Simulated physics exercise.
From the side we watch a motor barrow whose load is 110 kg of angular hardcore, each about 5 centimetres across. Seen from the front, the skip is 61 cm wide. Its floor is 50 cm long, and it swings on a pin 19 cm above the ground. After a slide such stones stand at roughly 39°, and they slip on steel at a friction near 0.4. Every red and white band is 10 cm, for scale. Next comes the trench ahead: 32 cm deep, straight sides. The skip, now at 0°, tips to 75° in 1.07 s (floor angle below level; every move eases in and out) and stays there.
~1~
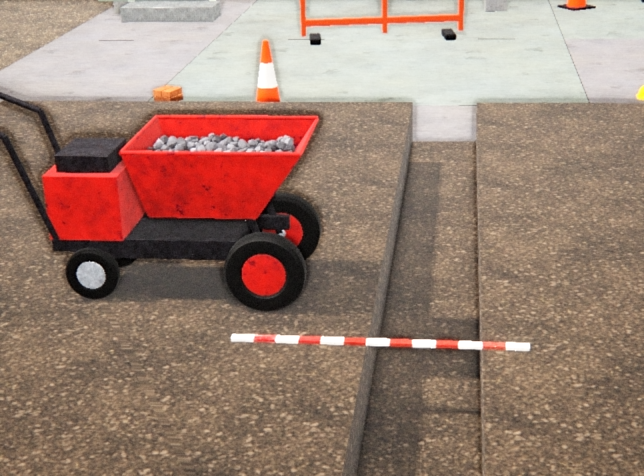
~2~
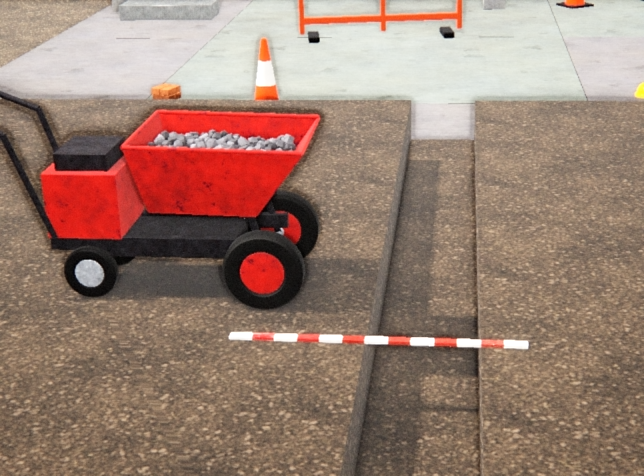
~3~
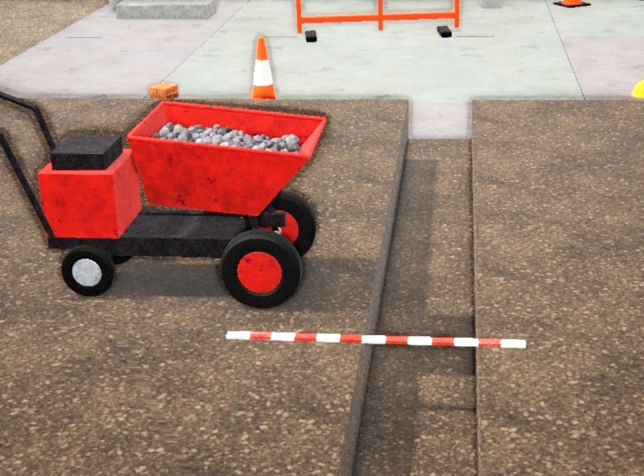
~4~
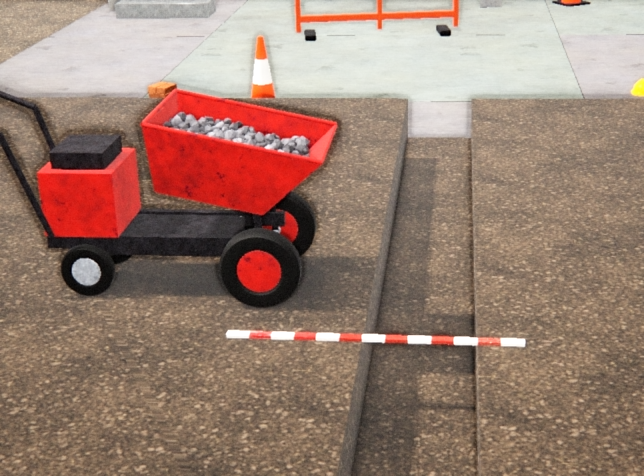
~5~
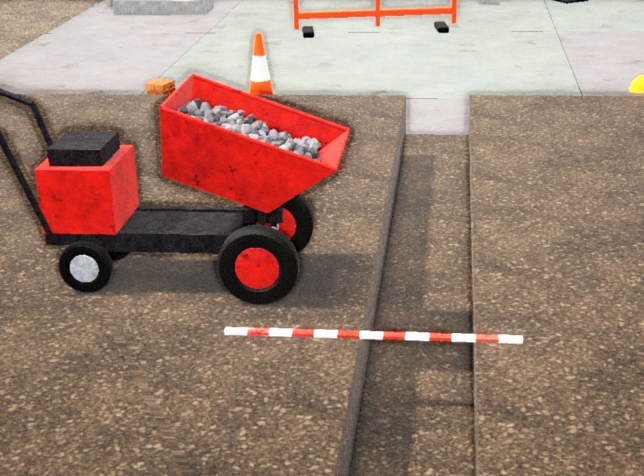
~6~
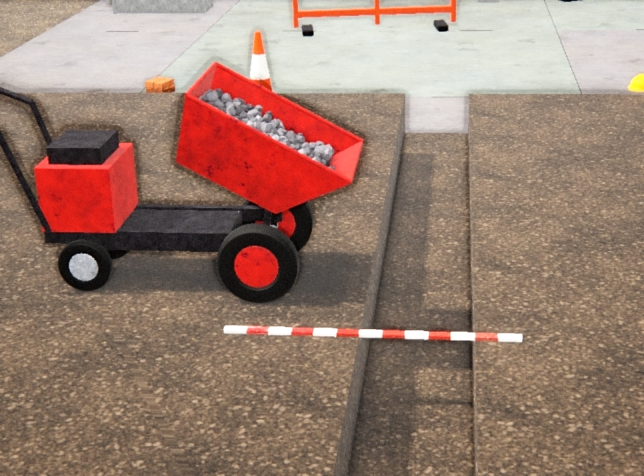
A red skip full of grey stones tilted forward on a small motor barrow, slowly at first and then further, its back end rising while the wheels stayed put beside a trench.
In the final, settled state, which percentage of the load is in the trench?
95 per cent is in the trench.
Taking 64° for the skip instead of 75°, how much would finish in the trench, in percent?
It would be near 35 per cent.
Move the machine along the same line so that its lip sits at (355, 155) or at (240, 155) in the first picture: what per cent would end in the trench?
First place roughly 60%, second roughly 70%.
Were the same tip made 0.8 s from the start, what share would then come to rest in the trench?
Roughly 100 per cent would.
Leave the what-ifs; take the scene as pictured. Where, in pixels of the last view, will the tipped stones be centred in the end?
Resting centre: About (429, 327).
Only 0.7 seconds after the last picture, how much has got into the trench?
About 25%.
Then, 0.4 s after the last picture the floor is at 63°, 100 % in the skip; the foremost stones are at (385, 227).
Then, 0.7 s after the last picture the floor is at 75°, 75 % in the skip, 25 % in the trench; the foremost stones are at (468, 331).
Then, 1.1 s after the last picture the floor is at 75°, 42 % in the skip, 58 % in the trench; the foremost stones are at (486, 284).
Then, 3.0 s after the last picture the floor is at 75°, 4 % in the skip, 95 % in the trench; the foremost stones are at (488, 302).
